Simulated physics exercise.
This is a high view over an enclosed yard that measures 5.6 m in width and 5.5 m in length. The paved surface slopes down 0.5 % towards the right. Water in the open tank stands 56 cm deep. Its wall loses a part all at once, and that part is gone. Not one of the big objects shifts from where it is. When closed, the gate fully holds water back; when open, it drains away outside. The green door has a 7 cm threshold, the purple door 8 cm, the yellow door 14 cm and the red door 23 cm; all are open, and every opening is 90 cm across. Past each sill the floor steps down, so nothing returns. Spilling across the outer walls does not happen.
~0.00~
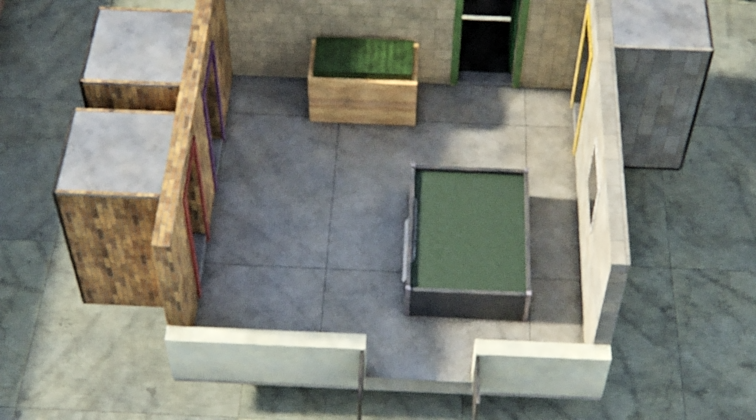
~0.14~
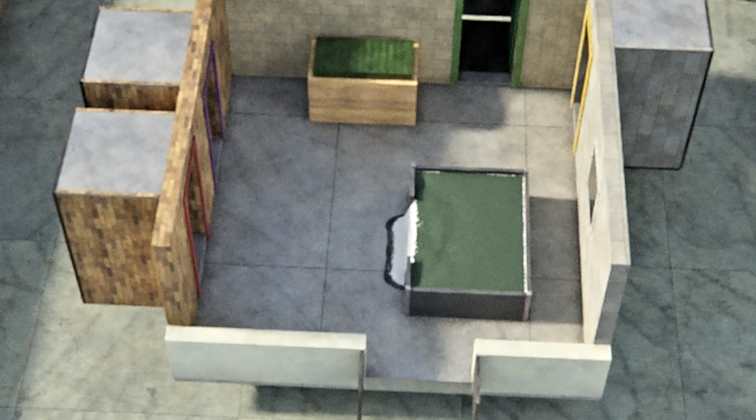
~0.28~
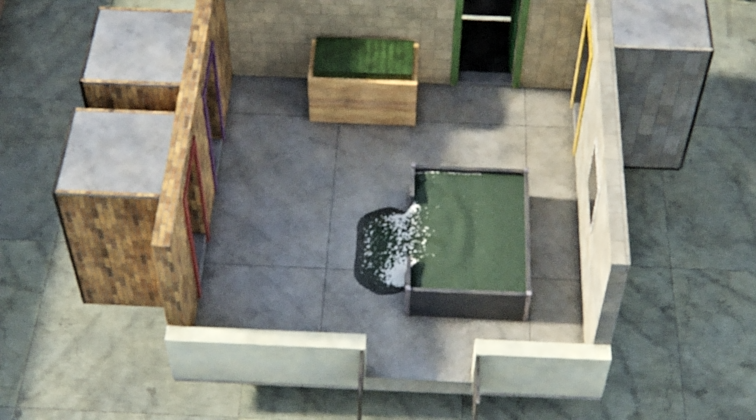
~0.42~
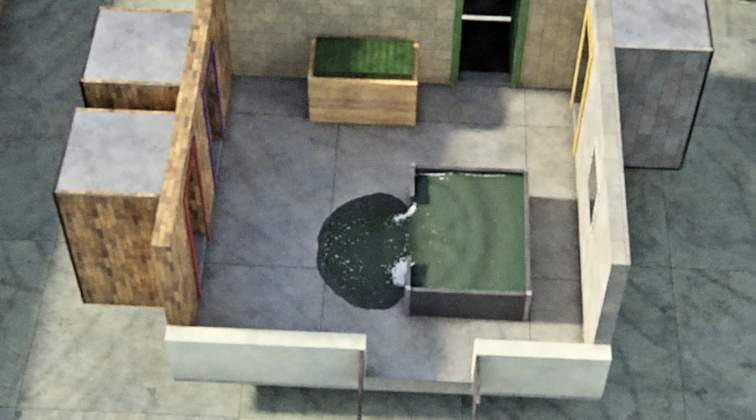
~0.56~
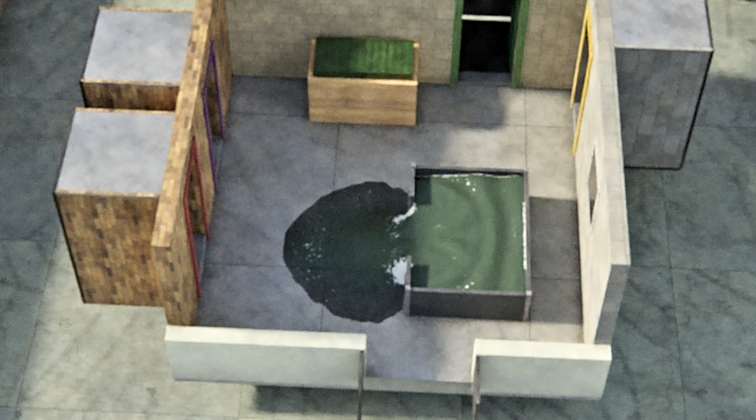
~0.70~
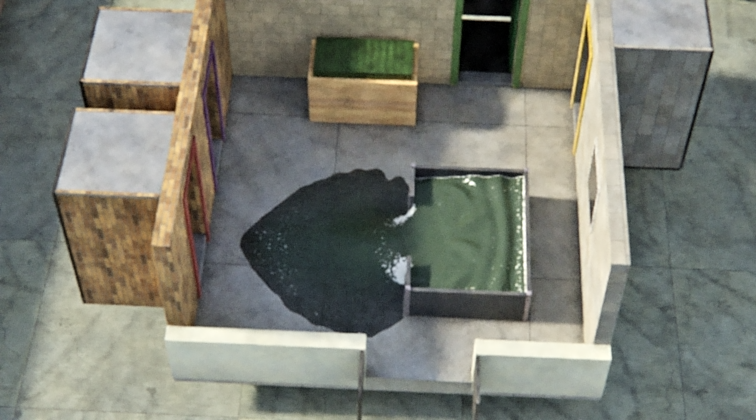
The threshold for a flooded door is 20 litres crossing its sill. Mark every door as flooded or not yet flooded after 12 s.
After that time, green door: Not yet flooded; purple door: Flooded; yellow door: Not yet flooded; red door: Not yet flooded.
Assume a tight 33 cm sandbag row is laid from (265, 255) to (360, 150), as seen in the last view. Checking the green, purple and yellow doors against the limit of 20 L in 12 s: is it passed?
With that change: Green stays within, purple stays within, yellow stays within.
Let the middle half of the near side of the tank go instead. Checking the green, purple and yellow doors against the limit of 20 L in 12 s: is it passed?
Then green would come out on the low side, purple on the low side and yellow on the low side.
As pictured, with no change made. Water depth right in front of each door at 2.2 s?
Green 0 cm, purple 17 cm, yellow 0 cm, red 24 cm.
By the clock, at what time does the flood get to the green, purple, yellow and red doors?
So green at 4.0 s, purple at 1.4 s, yellow at 6.5 s, and red at 1.0 s.
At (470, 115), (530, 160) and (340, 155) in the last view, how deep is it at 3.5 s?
0, 0 and 1 cm.
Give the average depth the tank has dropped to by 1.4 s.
The mean depth is some 38 cm.
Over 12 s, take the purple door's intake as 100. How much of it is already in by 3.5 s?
Share: ~ 50 %.
After 1.4 s water covers 35 % of the floor and is deepest (31 cm) near (400, 251); green door not reached, purple door not reached, yellow door not reached, red door 24 cm at the sill, 0 L in.
After 2.2 s water covers 45 % of the floor and is deepest (34 cm) near (193, 343); green door not reached, purple door 17 cm at the sill, 15 L in, yellow door not reached, red door 24 cm at the sill, 1 L in.
After 3.5 s water covers 50 % of the floor and is deepest (22 cm) near (309, 87); green door not reached, purple door 12 cm at the sill, 44 L in, yellow door not reached, red door 17 cm at the sill, 2 L in.
After 7.0 s water covers 80 % of the floor and is deepest (18 cm) near (230, 100); green door 1 cm at the sill, 0 L in, purple door 10 cm at the sill, 64 L in, yellow door 2 cm at the sill, 0 L in, red door 13 cm at the sill, 2 L in.
After 12.0 s water covers 95 % of the floor and is deepest (12 cm) near (574, 141); green door 7 cm at the sill, 1 L in, purple door 6 cm at the sill, 87 L in, yellow door 12 cm at the sill, 0 L in, red door 7 cm at the sill, 3 L in.
